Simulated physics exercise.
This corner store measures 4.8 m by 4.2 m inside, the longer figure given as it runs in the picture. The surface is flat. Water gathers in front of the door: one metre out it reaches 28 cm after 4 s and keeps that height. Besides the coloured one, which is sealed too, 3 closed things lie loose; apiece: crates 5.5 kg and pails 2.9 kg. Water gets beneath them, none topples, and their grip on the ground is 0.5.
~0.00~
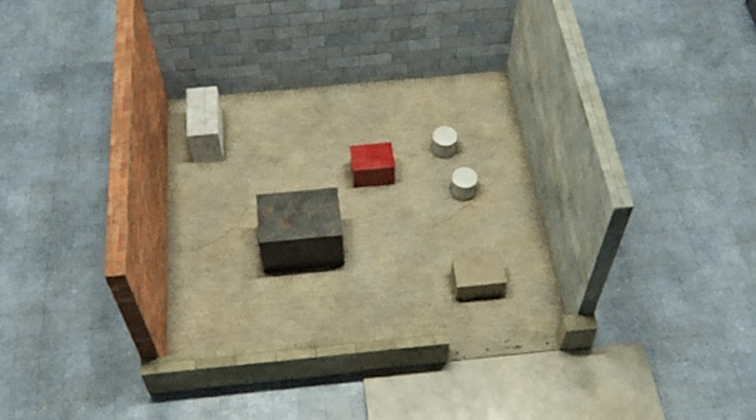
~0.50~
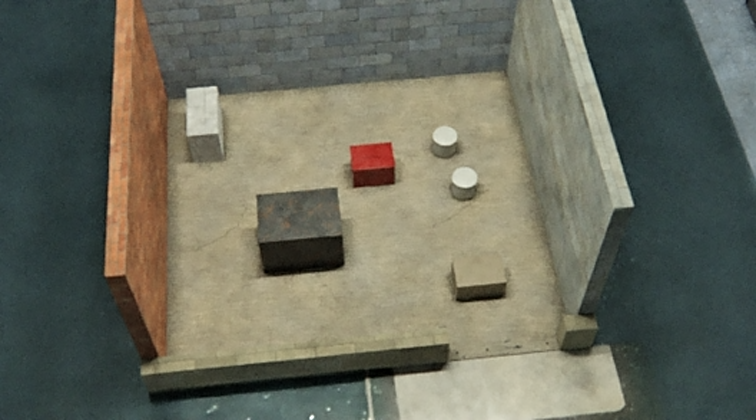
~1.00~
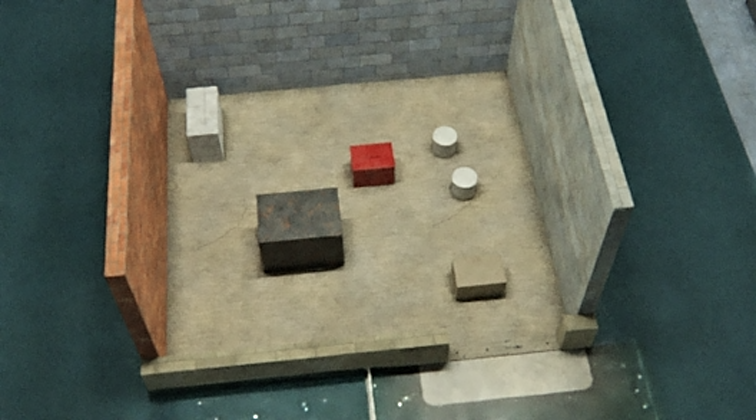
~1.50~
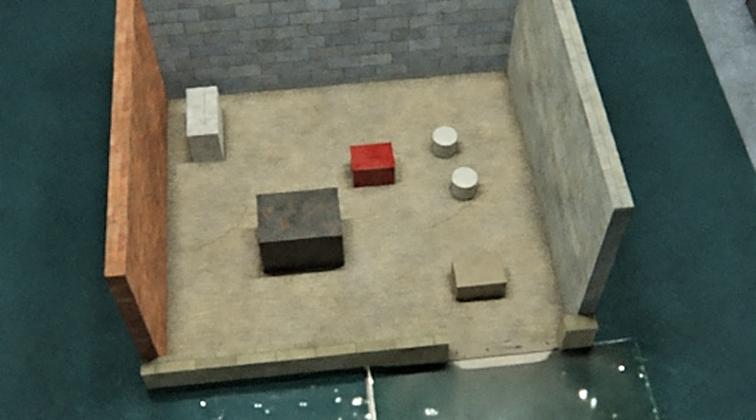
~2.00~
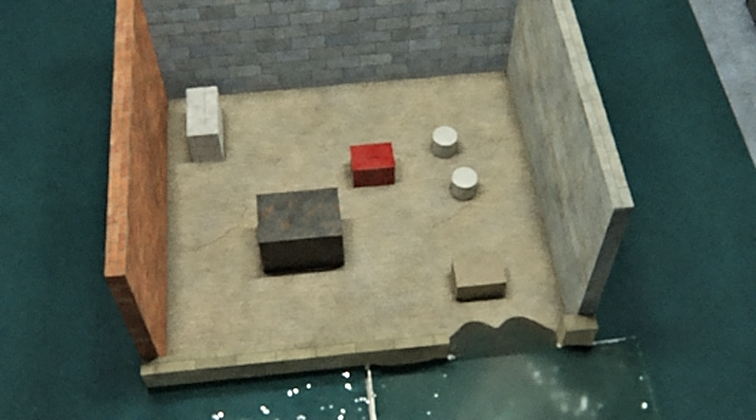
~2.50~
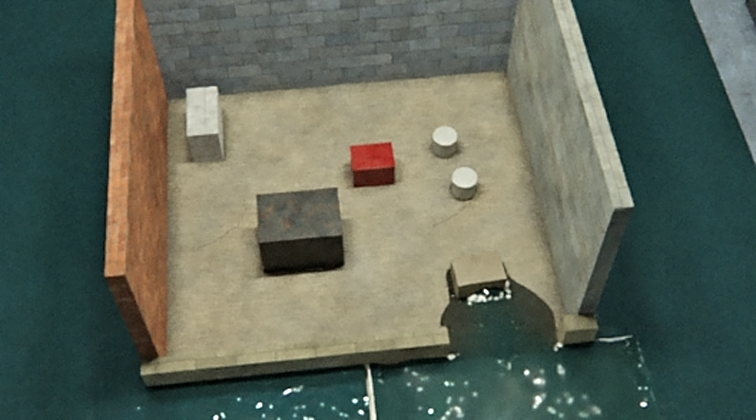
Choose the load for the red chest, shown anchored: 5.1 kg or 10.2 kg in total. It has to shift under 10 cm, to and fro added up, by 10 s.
I expect that neither weight holds it.
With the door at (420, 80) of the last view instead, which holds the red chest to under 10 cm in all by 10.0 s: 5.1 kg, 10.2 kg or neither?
Then neither weight holds it.
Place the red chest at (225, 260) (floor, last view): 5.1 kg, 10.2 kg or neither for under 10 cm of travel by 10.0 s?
Neither holds.
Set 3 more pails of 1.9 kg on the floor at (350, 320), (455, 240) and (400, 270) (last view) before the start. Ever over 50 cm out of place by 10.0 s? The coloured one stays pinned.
In turn: Under, past it, over.
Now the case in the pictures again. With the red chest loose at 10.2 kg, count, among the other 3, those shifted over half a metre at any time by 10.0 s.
3 of them.
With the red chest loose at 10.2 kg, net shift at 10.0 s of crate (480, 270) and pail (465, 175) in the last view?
In turn: 350 cm, 300 cm.
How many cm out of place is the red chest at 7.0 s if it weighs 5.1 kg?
About 200 cm.
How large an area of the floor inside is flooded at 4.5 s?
About 7.5 m2.
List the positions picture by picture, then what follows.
The red chest at (372, 156) rests on the ground; 0.0 m2 under water; 0 of 4 have shifted, in the first frame.
The red chest at (372, 156), on the bottom; 0.0 m2 under water; 0 of 4 have shifted, in the second frame.
The red chest at (372, 156) rests on the ground; water covers 0.0 m2; 0 of 4 have shifted, in the third frame.
The red chest at (372, 156) rests on the ground; 0.0 m2 under water; 0 of 4 have shifted, in the fourth frame.
The red chest at (372, 156), on the bottom; water covers 0.2 m2; 0 of 4 have shifted, in the fifth frame.
The red chest at (372, 156), on the bottom; 0.9 m2 under water; 0 of 4 have shifted, in the sixth frame.
After 3.5 s the red chest would be 0 cm from its start with 5.1 kg and 0 cm from its start with 10.2 kg; 0 cm of water round it then.
After 4.5 s the red chest would be 19 cm from its start with 5.1 kg and 8 cm from its start with 10.2 kg; 3 cm of water round it then.
After 7.0 s the red chest would be 208 cm from its start with 5.1 kg and 199 cm from its start with 10.2 kg; 11 cm of water round it then.
After 10.0 s the red chest would be 166 cm from its start with 5.1 kg and 217 cm from its start with 10.2 kg; 15 cm of water round it then.
